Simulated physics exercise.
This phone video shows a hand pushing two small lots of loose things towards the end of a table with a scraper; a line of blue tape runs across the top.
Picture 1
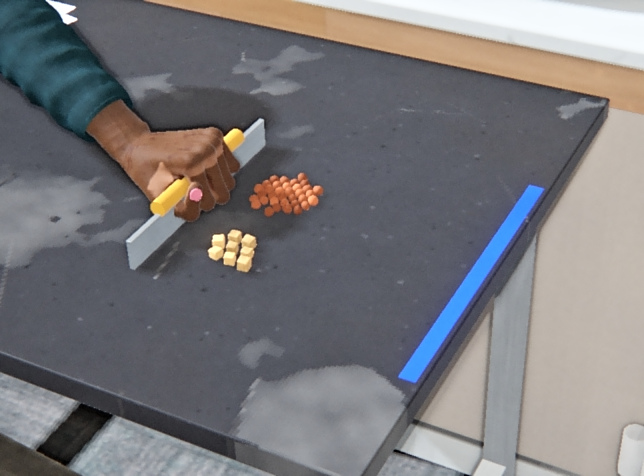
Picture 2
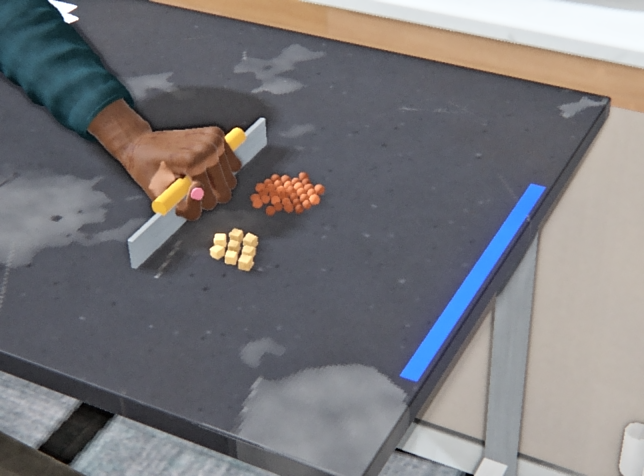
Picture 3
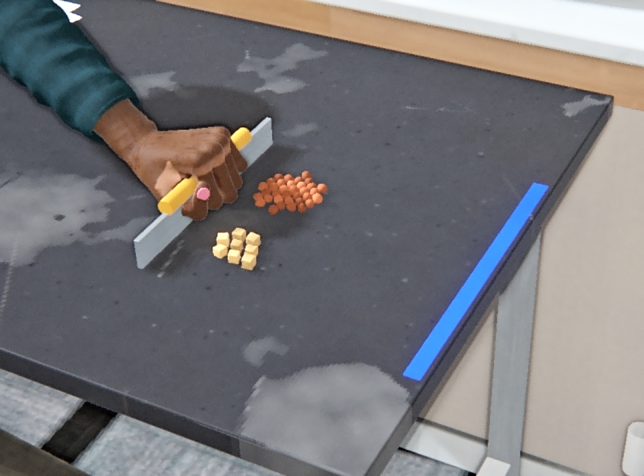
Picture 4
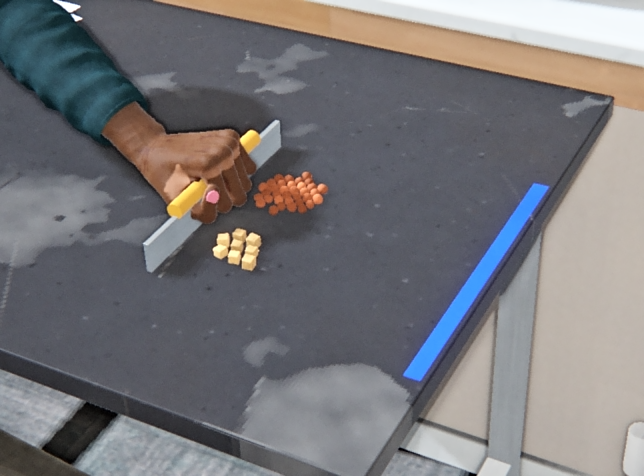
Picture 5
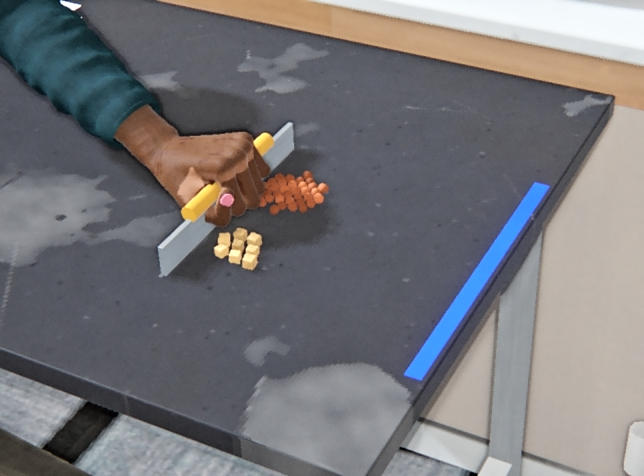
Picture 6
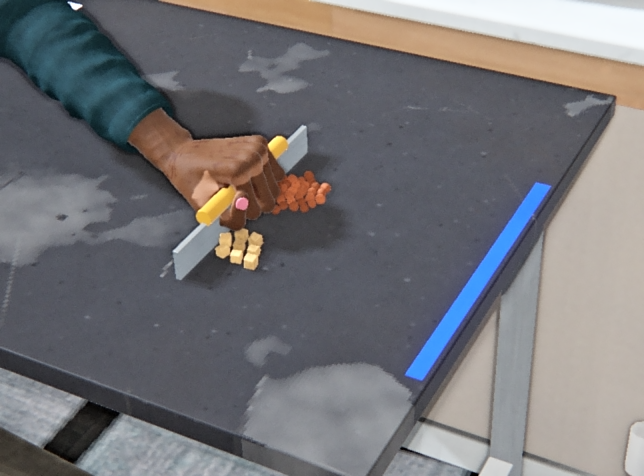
A hand slides a scraper rightward across a dark table, reaching two small piles of pieces.
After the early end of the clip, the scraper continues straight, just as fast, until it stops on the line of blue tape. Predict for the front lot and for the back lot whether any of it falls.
At the end, the front lot has some fall off; the back lot has some fall off.
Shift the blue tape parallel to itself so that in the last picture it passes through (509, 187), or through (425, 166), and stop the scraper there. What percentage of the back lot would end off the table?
Try 1 gives 10 percent, try 2 gives 0 percent.
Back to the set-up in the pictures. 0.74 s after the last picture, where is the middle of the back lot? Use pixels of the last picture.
(400, 218) or so.
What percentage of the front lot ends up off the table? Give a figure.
Something like 100 per cent, roughly.
Then, 0.74 s after the last picture, scraper still moving, near (366, 217); front lot all on the table, its front near (363, 271); back lot all on the table, its front near (426, 223).
Then, 1.50 s after the last picture, scraper stopped at the blue tape; front lot about a third over the edge; back lot about two thirds over the edge.
Then, 1.78 s after the last picture, scraper stopped at the blue tape; front lot all over the edge; back lot all over the edge.
At rest, scraper stopped at the blue tape; front lot all over the edge; back lot all over the edge.
